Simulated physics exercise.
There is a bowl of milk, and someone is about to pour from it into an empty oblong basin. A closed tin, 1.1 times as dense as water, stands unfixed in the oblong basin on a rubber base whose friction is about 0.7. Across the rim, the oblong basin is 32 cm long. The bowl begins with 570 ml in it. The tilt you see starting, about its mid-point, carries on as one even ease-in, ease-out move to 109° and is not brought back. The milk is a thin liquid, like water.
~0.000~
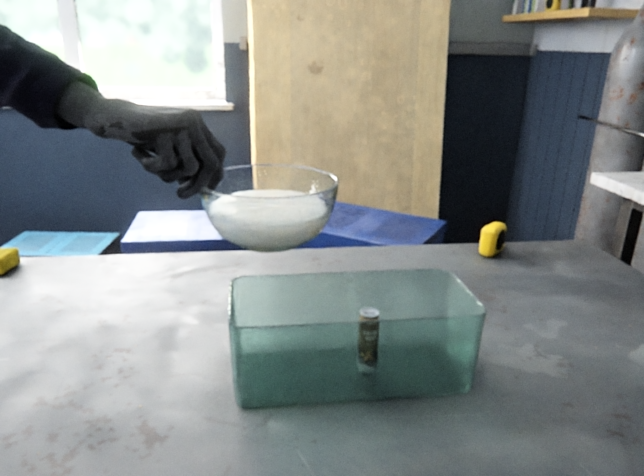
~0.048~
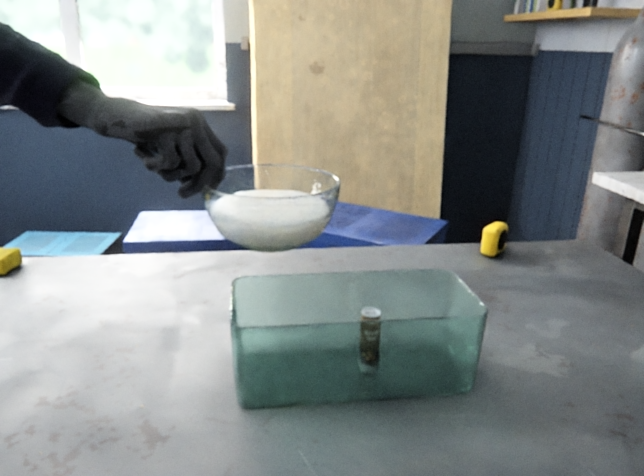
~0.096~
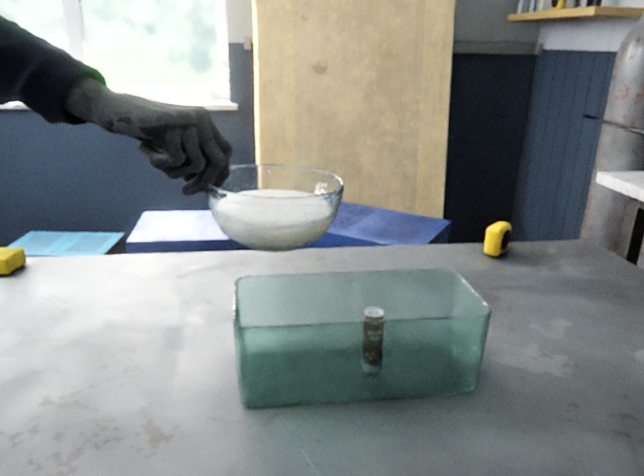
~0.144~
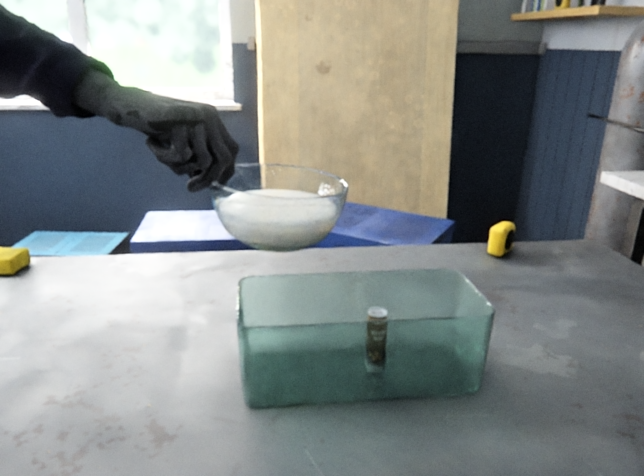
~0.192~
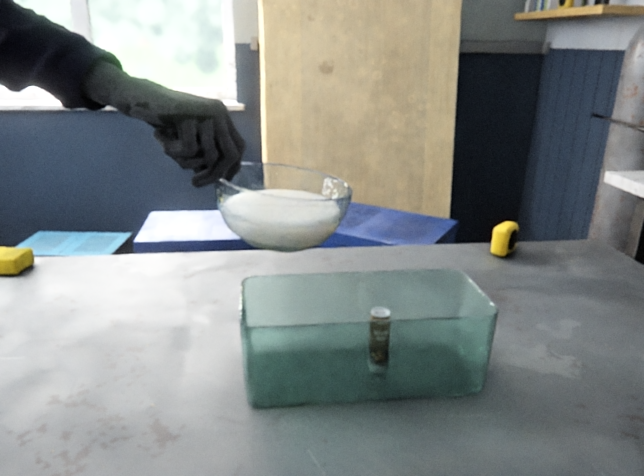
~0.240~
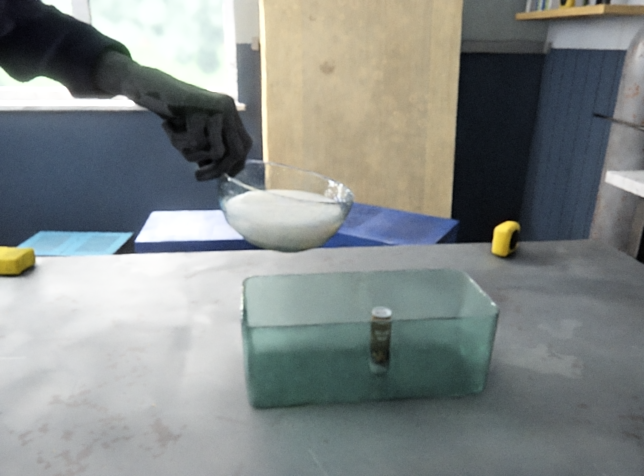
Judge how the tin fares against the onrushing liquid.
It withstands it and stays upright.
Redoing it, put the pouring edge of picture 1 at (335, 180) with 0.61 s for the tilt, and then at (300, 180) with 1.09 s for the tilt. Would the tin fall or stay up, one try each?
Run one: It tumbles. Run two: It does not tip.
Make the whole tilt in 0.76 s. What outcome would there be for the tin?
Outcome - the tin comes down.
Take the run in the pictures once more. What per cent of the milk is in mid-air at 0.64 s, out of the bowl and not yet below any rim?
I'd put it at about 32 percent.
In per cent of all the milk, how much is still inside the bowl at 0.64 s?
Around 52 percent.
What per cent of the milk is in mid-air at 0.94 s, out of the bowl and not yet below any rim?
Something like 6 per cent of the total.
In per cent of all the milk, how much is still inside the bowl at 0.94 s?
2 per cent or thereabouts.
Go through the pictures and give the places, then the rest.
In the first picture, it leans 0°; its right rim is at (336, 180); the milk meets the walls at (208, 205) and (328, 203); the oblong basin's rim runs from (230, 302) to (467, 291); the tin's top is at (370, 315).
In the second picture, it leans 1°; its right rim is at (338, 181); the milk meets the walls at (210, 205) and (330, 204).
In the third picture, it leans 2°; its right rim is at (342, 183); the milk meets the walls at (213, 204) and (333, 204).
In the fourth picture, it leans 5°; its right rim is at (346, 185); the milk meets the walls at (218, 204) and (337, 205).
In the fifth picture, it leans 8°; its right rim is at (350, 189); the milk meets the walls at (222, 204) and (341, 205).
In the sixth picture, it leans 13°; its right rim is at (352, 195); the milk meets the walls at (224, 204) and (344, 206).
After 0.64 s the tilt is 70° and 53 per cent is still to pour; the tin stands where it began.
After 0.94 s the tilt is 104° and 2 per cent is still to pour; the tin stands 1 cm from where it began.
After 1.25 s the tilt is 109° and 0 per cent is still to pour; the tin stands where it began.
After 1.59 s the tilt is 109° and 0 per cent is still to pour; the tin stands where it began.
In the end the tin stands where it began.
